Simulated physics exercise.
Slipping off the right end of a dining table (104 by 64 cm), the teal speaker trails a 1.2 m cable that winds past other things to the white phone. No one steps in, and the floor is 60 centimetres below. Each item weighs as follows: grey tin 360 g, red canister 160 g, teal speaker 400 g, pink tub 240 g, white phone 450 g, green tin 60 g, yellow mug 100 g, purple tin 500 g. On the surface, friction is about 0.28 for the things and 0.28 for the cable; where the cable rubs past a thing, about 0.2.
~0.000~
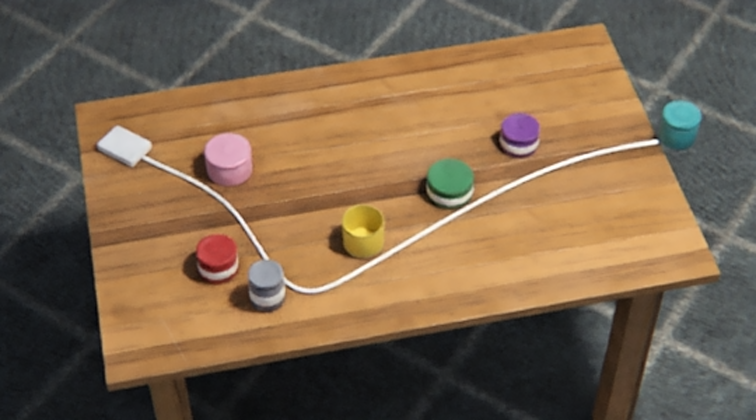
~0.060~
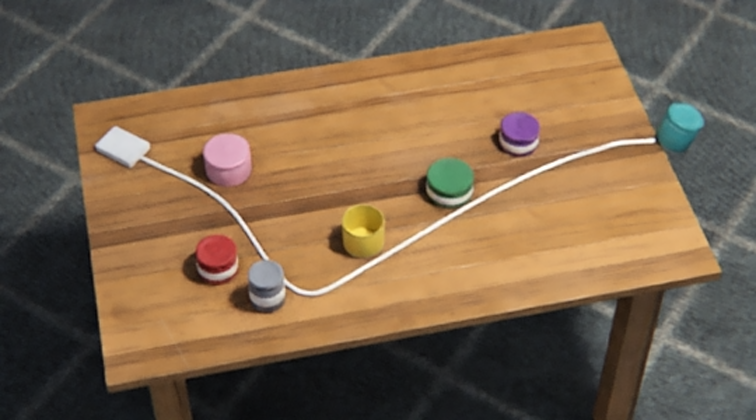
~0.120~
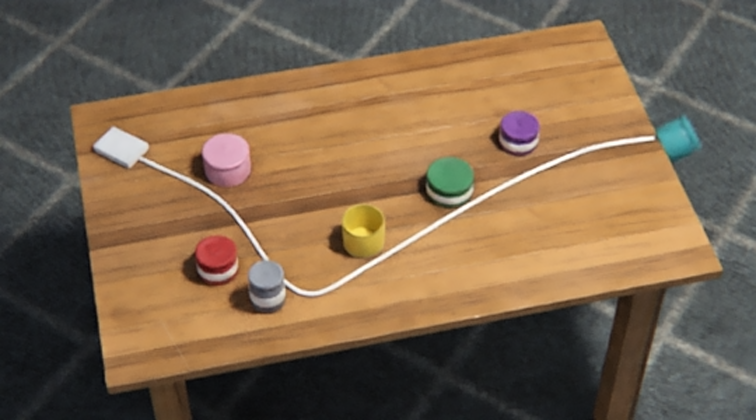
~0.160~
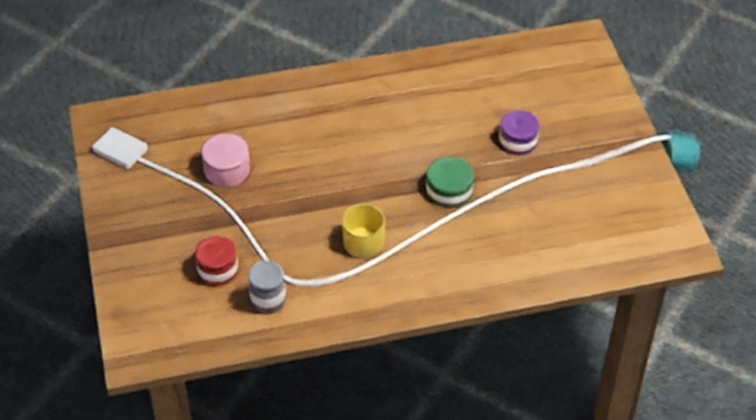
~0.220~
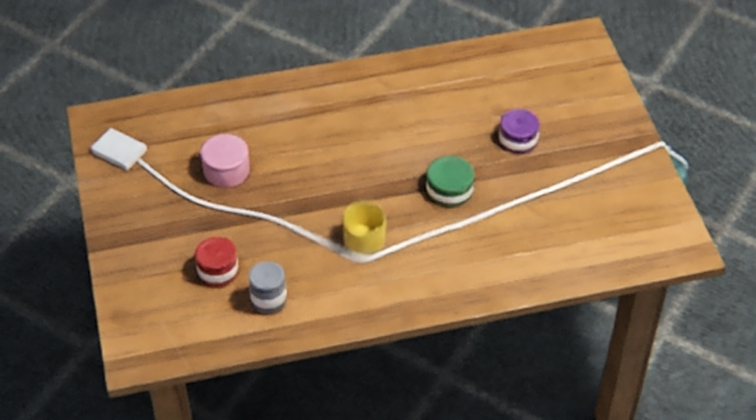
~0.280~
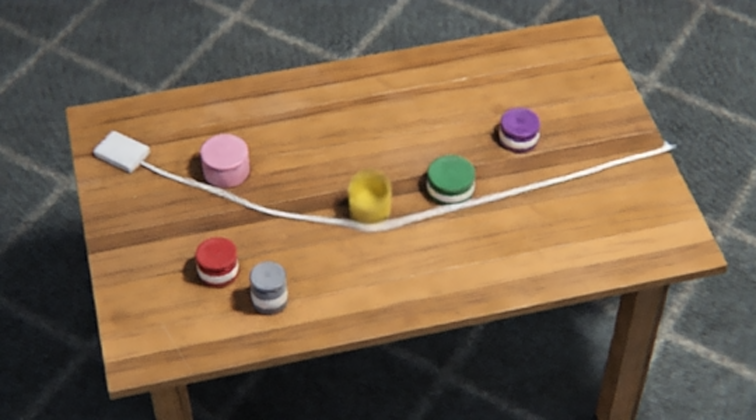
A wooden table stands on a dark tiled floor with pale lines, seen from above at an angle by a still camera. A white phone lies at the left, its pale cable curving past pink, red and grey containers, a yellow mug, and green and purple tins to a teal speaker at the right edge. The speaker tips over the edge and drops from sight, pulling the cable straighter and dragging the mug slightly backward.
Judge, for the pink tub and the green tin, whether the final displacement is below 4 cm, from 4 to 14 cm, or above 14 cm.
The pink tub will go a fair distance; the green tin will go a great distance.
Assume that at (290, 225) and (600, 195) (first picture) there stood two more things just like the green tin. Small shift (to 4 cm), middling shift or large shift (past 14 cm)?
Big, then slight.
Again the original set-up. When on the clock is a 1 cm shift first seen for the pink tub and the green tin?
Pink tub: 0.40 s; green tin: 0.32 s.
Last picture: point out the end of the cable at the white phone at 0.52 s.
At about pixel (206, 179).
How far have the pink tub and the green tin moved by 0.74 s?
The pink tub is 8 cm out and the green tin is 35 cm out.
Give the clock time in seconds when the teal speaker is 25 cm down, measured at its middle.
Time: 0.32 s.
At 0.5 s, the cable's tail end at (206, 179); green tin 22 cm off its start, pink tub 2 cm off its start, yellow mug 47 cm off its start.
At 0.7 s, the cable's tail end at (269, 180); green tin 35 cm off its start, pink tub 8 cm off its start, yellow mug over the edge.
At 1.0 s, the cable's tail end at (332, 189); green tin over the edge, pink tub 8 cm off its start at (261, 132), yellow mug over the edge.
At 1.2 s, the cable's tail end at (339, 189); green tin over the edge, pink tub 8 cm off its start, yellow mug over the edge.
At 2.4 s, the cable's tail end at (339, 189); green tin over the edge, pink tub 8 cm off its start at (261, 132), yellow mug over the edge, white phone 36 cm off its start at (314, 184).
